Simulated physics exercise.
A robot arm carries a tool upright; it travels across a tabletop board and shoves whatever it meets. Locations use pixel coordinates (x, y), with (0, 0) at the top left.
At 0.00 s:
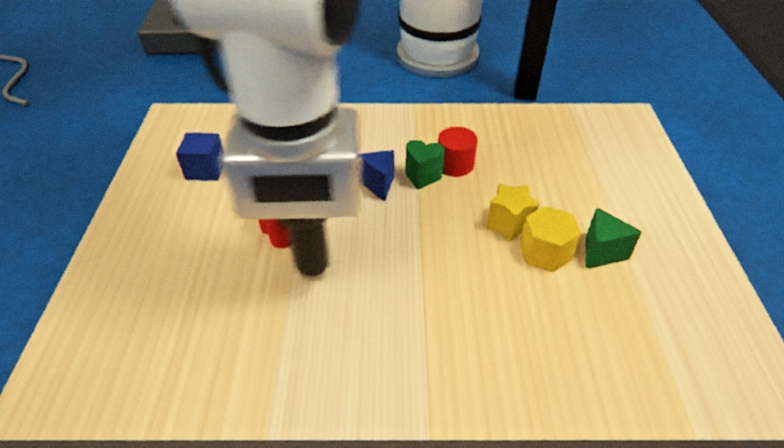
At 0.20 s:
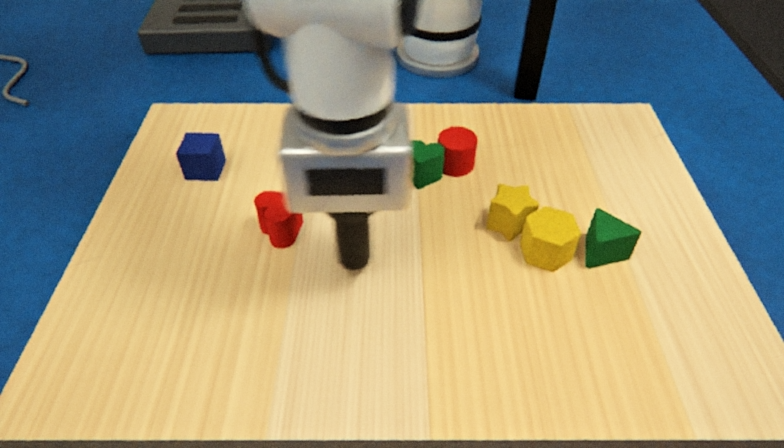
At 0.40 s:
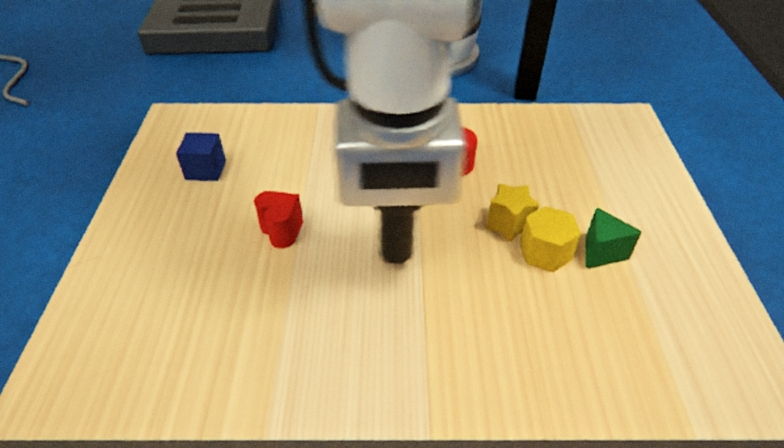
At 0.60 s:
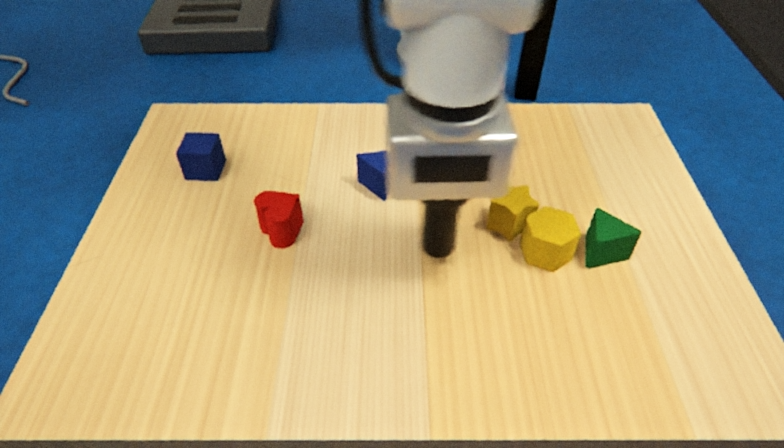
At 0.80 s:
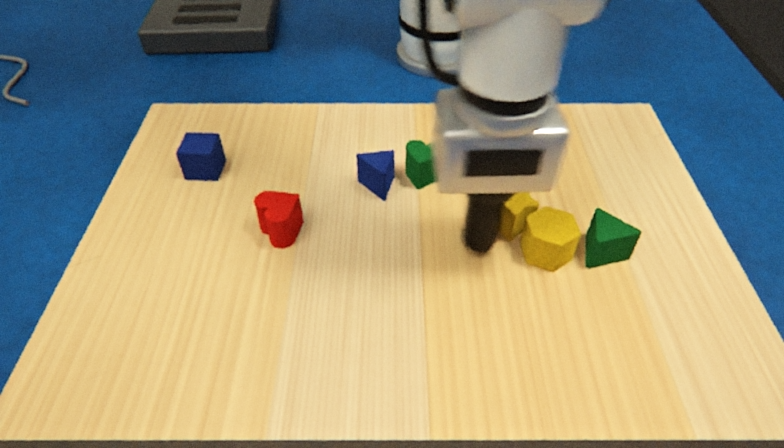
At the start, a white robot arm with a dark rod-like tip hovers over the left part of a wooden board scattered with blue, red, green and yellow blocks. The arm glides steadily rightward, briefly blocking some pieces from view, until its tip is beside the yellow star, while the blocks stay put.
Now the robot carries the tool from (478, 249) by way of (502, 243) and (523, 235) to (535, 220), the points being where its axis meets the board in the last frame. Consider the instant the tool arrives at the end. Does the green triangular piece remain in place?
Final answer: Yes.
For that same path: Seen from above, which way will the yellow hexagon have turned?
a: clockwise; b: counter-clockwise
The one that fits is a, clockwise.
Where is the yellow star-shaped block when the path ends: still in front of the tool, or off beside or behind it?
When the path is over, you would find the yellow star-shaped block still in front of the tool.
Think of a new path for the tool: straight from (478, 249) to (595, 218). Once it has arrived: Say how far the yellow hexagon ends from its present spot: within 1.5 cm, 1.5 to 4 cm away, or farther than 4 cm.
Middling, 1.5 to 4 cm.
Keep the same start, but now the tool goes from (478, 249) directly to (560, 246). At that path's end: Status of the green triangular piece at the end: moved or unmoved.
It ends up somewhere else.
On the path given first. Halfway along, tool at (515, 232); yellow star-shaped block at (523, 190), turned 25° anticlockwise; yellow hexagon at (563, 226), turned 15° clockwise.
At the end, tool at (537, 212); yellow star-shaped block at (531, 171), turned 50° anticlockwise; yellow hexagon at (571, 224), turned 40° clockwise; green triangular piece in place.
